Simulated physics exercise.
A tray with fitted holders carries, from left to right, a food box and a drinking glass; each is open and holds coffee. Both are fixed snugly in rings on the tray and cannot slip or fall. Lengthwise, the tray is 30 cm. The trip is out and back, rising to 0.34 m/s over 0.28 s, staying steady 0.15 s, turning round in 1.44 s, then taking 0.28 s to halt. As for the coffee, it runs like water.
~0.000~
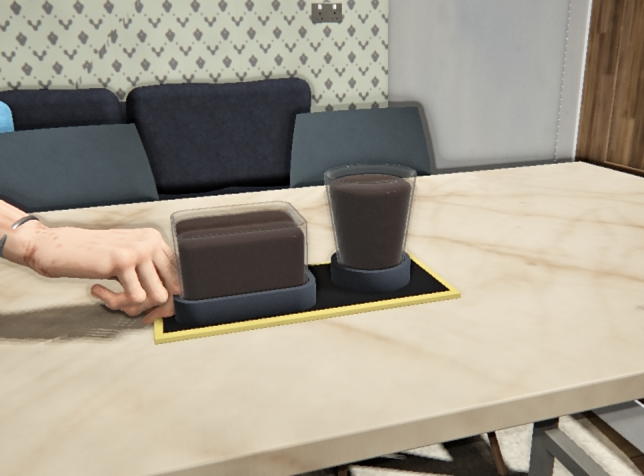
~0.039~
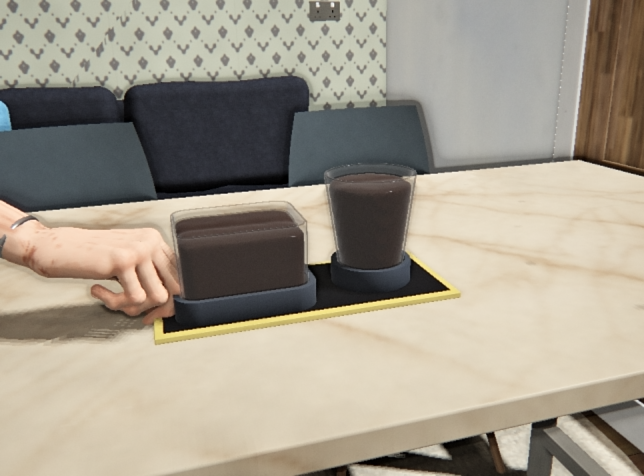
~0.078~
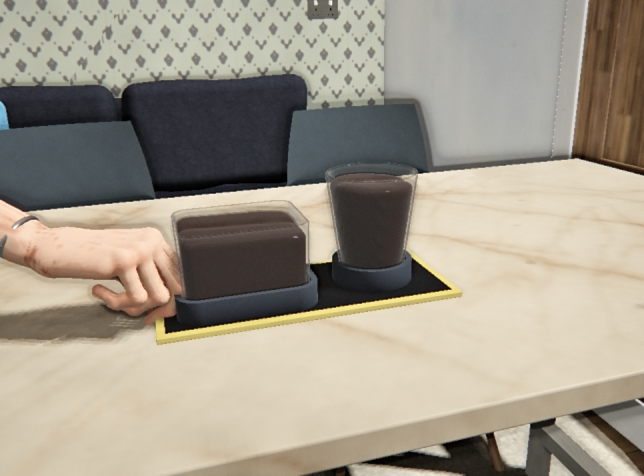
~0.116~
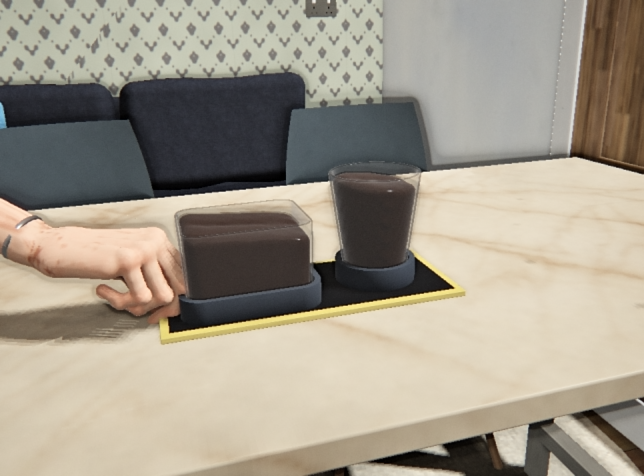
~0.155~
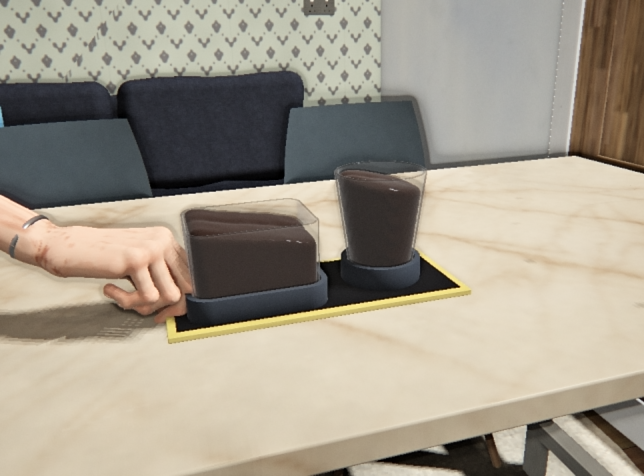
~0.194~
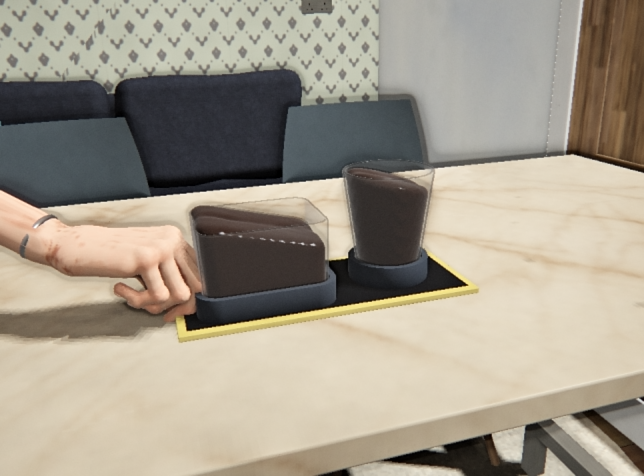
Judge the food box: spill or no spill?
Messy.
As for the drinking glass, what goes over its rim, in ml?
Estimated volume: Some 0 ml.
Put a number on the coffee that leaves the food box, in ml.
Roughly 10 ml in all.
Then, 0.75 s in, the tray moves at 0.26 m/s; losses from the left are 8, 0 ml.
Then, 1.30 s in, the tray moves at 0.11 m/s; losses from the left are 8, 0 ml.
Then, 1.85 s in, the tray moves at 0.34 m/s; losses from the left are 8, 0 ml.
Then, 2.40 s in, the tray moves at 0.00 m/s; losses from the left are 9, 0 ml.
Finally, losses from the left are 9, 0 ml.
